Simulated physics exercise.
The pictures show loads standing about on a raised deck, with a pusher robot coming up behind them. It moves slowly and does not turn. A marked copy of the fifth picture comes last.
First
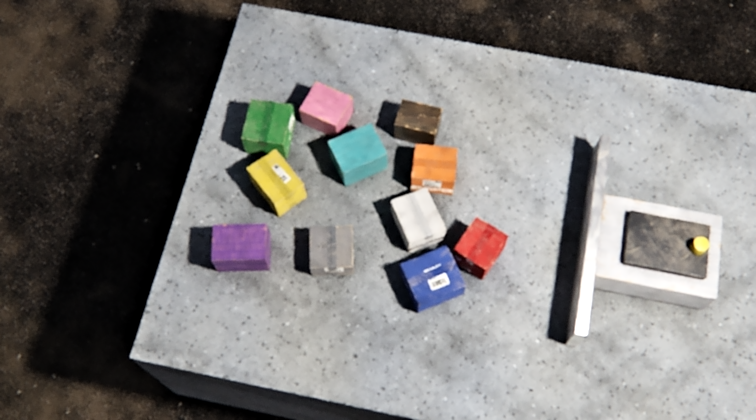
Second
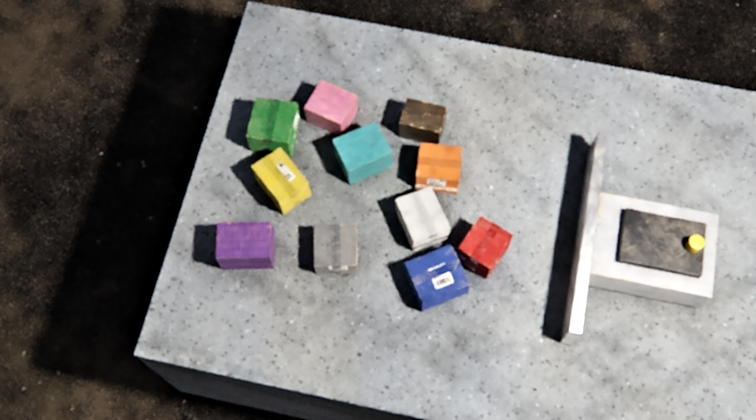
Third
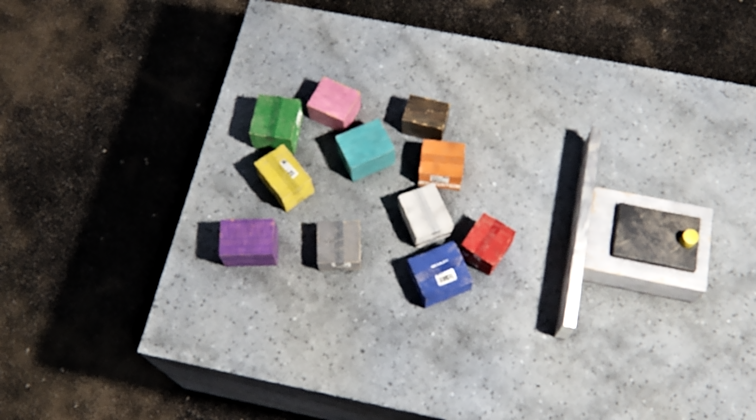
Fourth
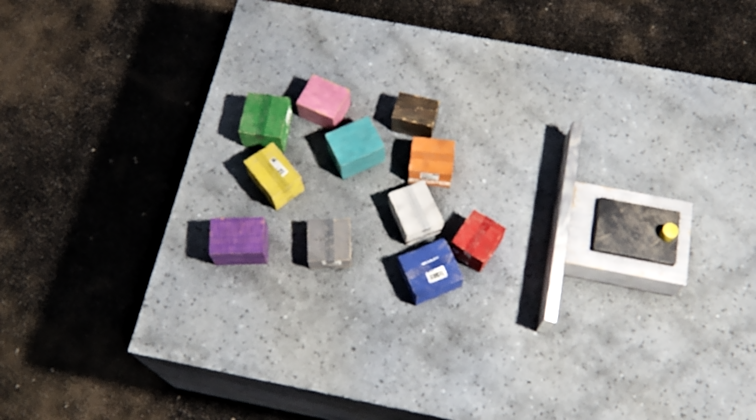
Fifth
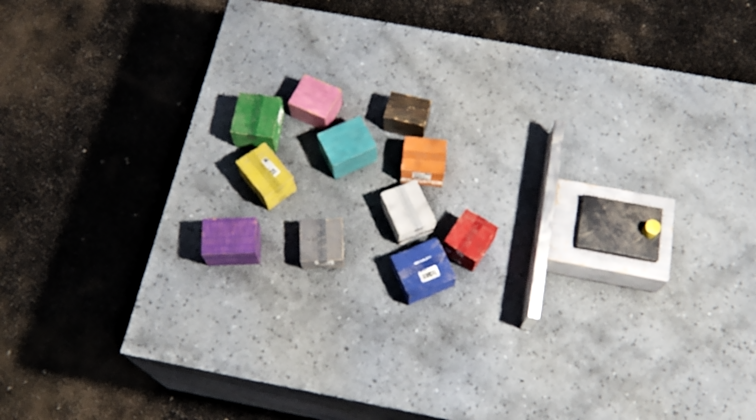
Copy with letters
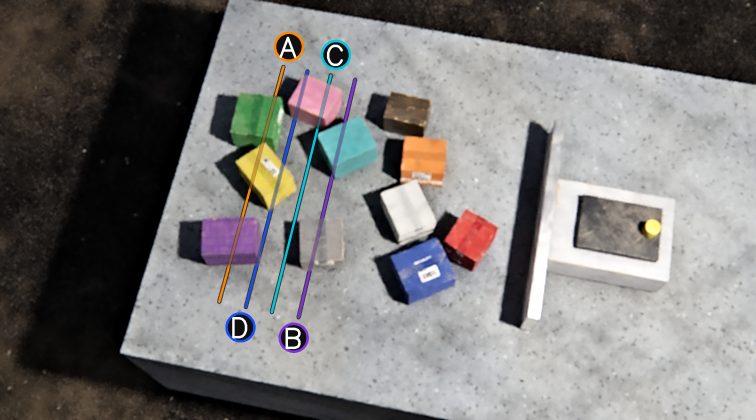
The video shows colourful boxes scattered across a speckled grey raised deck, with a white pusher robot on the right. The robot creeps left without turning, slightly narrowing the gap to the boxes, which stay in place on the deck.
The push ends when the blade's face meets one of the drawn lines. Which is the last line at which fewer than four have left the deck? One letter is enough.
Line A.
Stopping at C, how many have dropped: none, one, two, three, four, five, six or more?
By then, none.
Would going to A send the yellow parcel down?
Yes.
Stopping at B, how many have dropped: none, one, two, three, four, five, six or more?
In all, none.
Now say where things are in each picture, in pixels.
In the first picture, robot (661, 243); grey box (332, 251); yellow parcel (277, 183).
In the second picture, robot (656, 241); turquoise crate (363, 153).
In the third picture, robot (651, 236); purple crate (249, 243).
In the fourth picture, robot (630, 230); black crate (415, 116).
In the fifth picture, robot (613, 227); red box (469, 241); blue parcel (422, 271); green parcel (258, 123).
On the copy, A at (253, 178); B at (328, 192); C at (303, 187); D at (278, 183).
On A. First, robot (504, 207); blue parcel (394, 280); red box (407, 236).
Then, robot (398, 187); green parcel (236, 114); purple crate (203, 242).
Finally, robot (314, 172); yellow parcel over the edge; green parcel over the edge; two fallen.
By contrast, B is within the limit but short; C is within the limit but short; D is within the limit but short.
